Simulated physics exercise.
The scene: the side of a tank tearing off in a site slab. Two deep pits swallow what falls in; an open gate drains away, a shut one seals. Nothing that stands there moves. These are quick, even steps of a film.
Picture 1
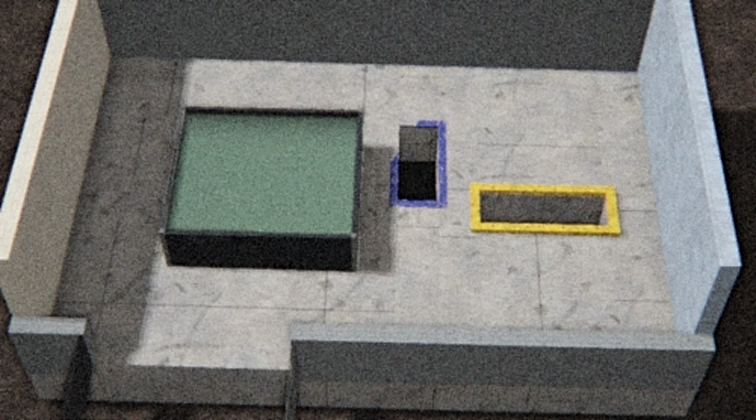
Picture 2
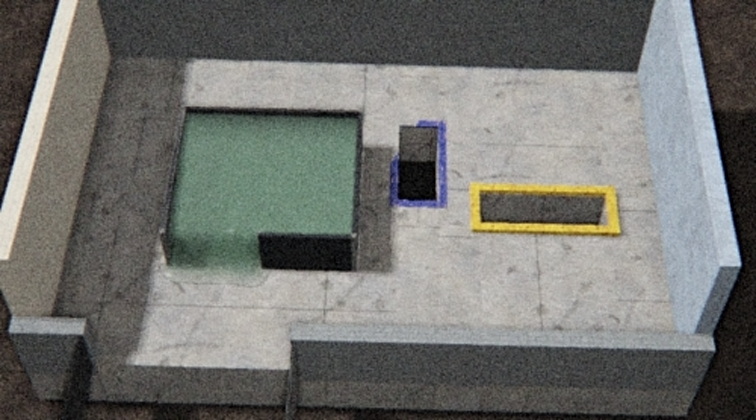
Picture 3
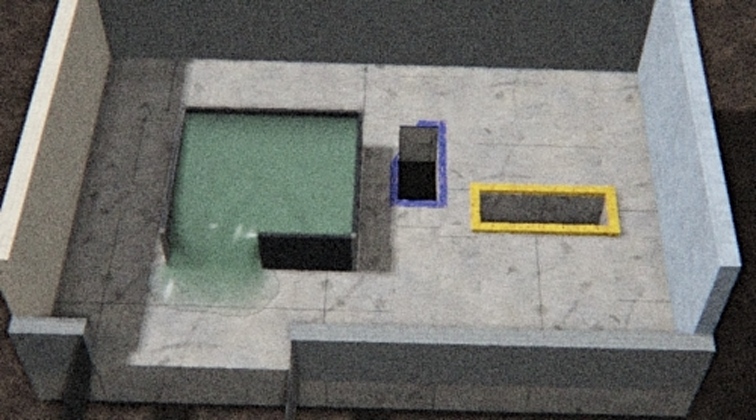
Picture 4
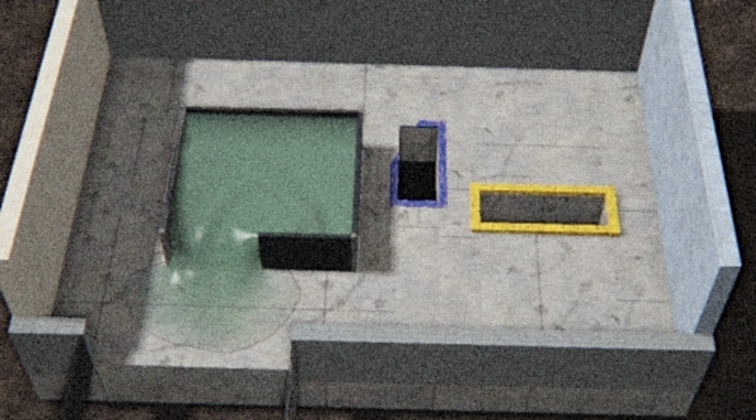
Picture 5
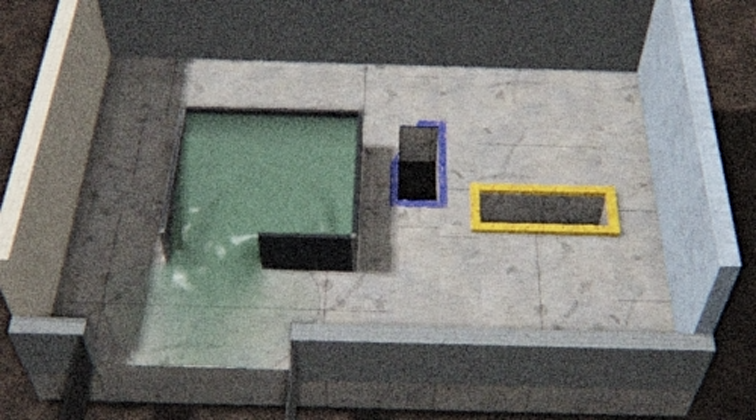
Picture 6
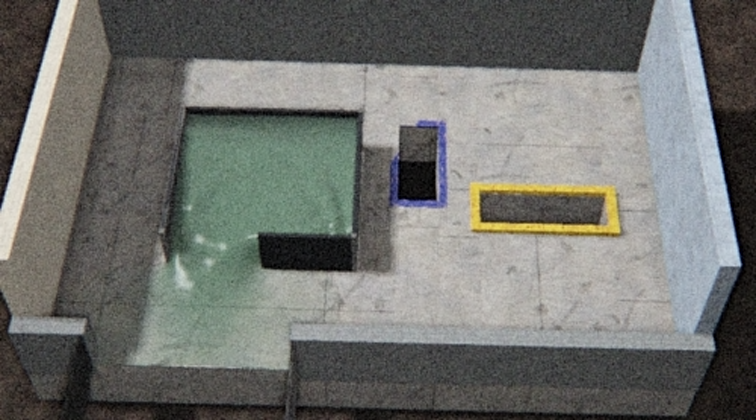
A large dark-sided tank of green water stands on the left of a pale, walled slab, seen from high above the front. To its right are a dark upright block outlined in blue and a sunken rectangular pit edged in yellow, with a gap in the low front wall. The left part of the tank's front side gives way, and water pours forward, spreading across the slab towards the gap, while the camera stays still.
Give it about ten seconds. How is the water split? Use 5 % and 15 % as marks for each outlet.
The gate takes more than 15 %; the yellow pit takes less than 5 %; the blue pit takes less than 5 %.
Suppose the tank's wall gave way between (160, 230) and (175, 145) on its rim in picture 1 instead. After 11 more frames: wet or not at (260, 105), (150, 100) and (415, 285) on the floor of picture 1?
As listed: Clear, flooded, free of water.
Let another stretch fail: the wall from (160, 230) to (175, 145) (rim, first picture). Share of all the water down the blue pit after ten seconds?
In per cent: Blue 8.
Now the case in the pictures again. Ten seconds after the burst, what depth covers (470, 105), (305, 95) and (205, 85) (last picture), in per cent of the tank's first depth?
In that order: 0, 2 and 4 per cent.
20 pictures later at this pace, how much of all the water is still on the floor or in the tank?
Some 60 per cent.
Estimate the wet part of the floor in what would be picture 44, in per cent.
About 30 per cent.
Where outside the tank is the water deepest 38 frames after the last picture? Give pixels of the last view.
At about (194, 271).
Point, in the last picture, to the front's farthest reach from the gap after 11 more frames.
Near (525, 361).
A moment on, water covers 15 % of the floor; the gate 11 %, the yellow pit 0 %, the blue pit 0 %.
Next, water covers 15 % of the floor; the gate 25 %, the yellow pit 0 %, the blue pit 0 %.
Then, water covers 25 % of the floor; the gate 41 %, the yellow pit 0 %, the blue pit 0 %.
Later, water covers 30 % of the floor; the gate 58 %, the yellow pit 0 %, the blue pit 0 %.
In the end, water covers 40 % of the floor; the gate 71 %, the yellow pit 0 %, the blue pit 0 %.
